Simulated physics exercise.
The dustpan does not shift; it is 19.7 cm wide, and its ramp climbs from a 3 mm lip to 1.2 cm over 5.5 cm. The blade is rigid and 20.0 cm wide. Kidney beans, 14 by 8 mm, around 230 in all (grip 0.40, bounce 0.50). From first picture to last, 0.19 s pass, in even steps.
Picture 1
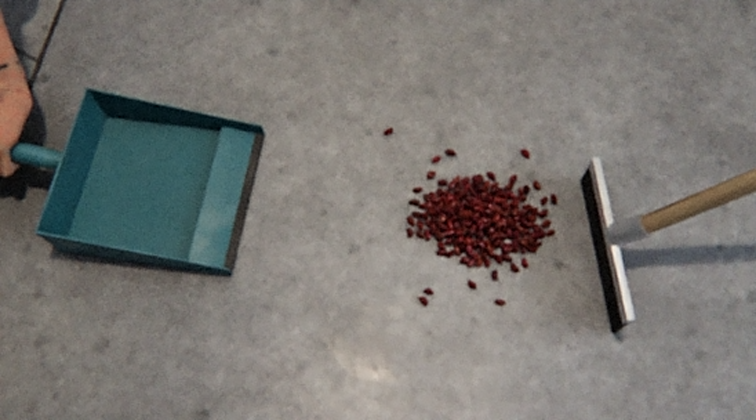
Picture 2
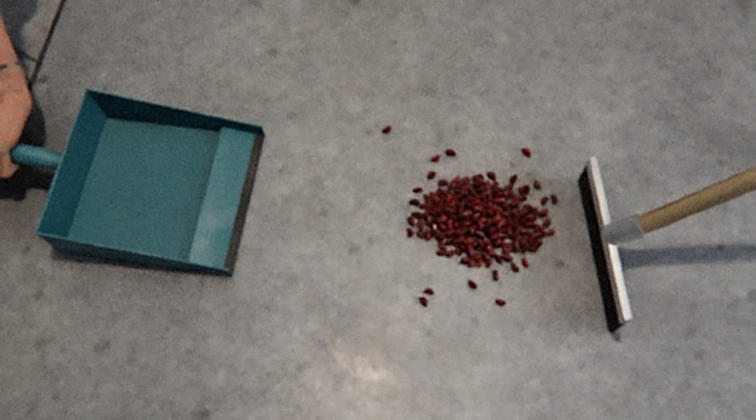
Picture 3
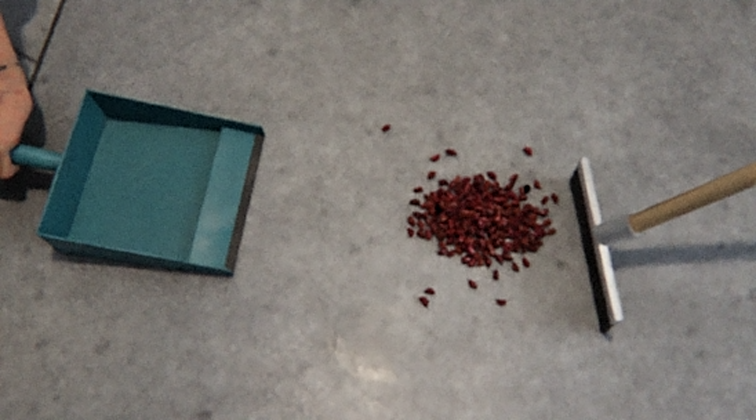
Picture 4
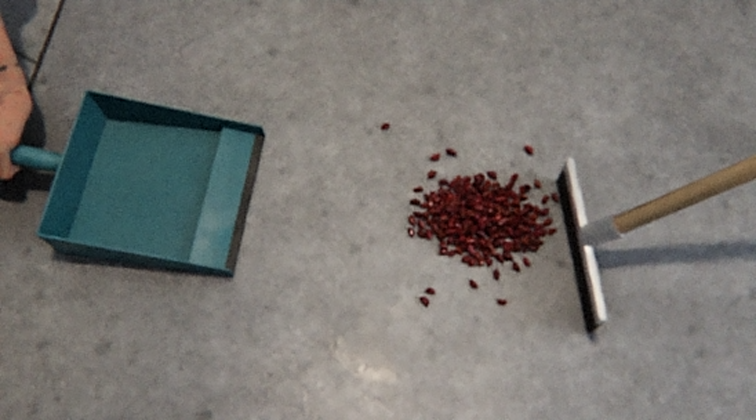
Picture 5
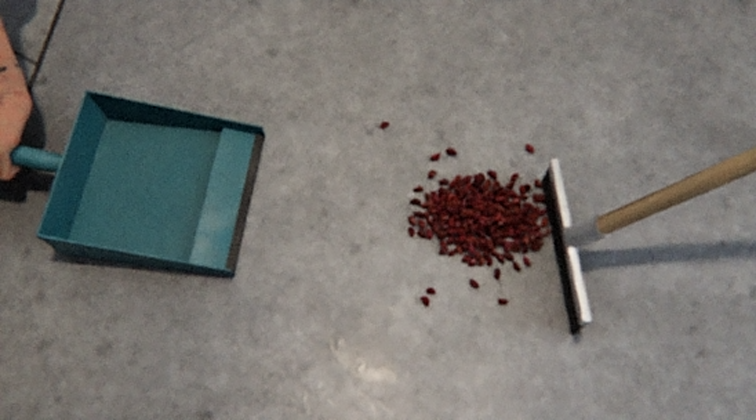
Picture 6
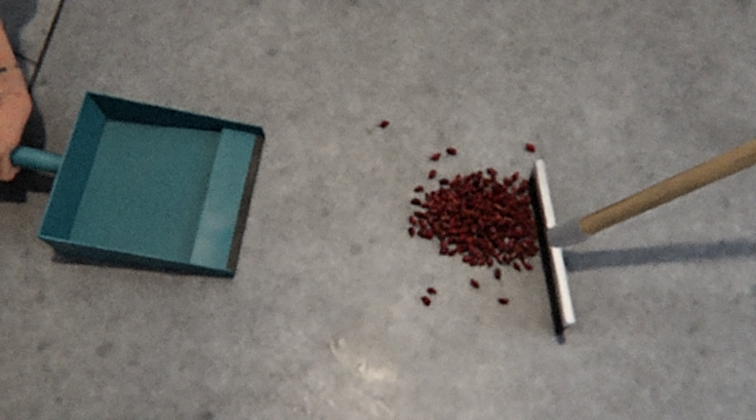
A wooden-handled squeegee slid slowly left across a gray floor and pressed into the right edge of a pile of dark red beans, while a hand held a teal dustpan still on the left.
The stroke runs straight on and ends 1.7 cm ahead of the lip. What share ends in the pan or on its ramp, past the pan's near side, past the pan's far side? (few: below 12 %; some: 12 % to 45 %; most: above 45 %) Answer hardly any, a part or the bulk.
In the pan or on its ramp: A part; past the pan's near side: A part; past the pan's far side: Hardly any.
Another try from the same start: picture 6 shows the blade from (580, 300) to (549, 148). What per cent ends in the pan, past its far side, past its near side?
Pan 10, far 15, near 5.
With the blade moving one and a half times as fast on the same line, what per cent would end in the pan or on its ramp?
It would be near 20 per cent.
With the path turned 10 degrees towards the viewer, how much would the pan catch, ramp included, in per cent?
Then about 0 per cent.
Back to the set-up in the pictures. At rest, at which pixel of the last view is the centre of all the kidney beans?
Around (253, 236).
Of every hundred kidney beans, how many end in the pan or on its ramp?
About 20 per cent.
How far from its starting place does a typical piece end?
Some 30 cm.
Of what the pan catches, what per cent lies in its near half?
Some 90 per cent.
Then, 0.34 s after the last picture, middle of the blade 21 cm from the lip; 0 % over the lip, far side 5 %, near side 5 %.
Then, 0.56 s after the last picture, middle of the blade 11 cm from the lip; 0 % over the lip, far side 5 %, near side 15 %.
Then, 0.90 s after the last picture, middle of the blade 4 cm from the lip; 20 % over the lip, far side 5 %, near side 25 %.
In the end, pan 20 %, near side 25 %, far side 5 %, in front of the lip or behind the blade 50 %.
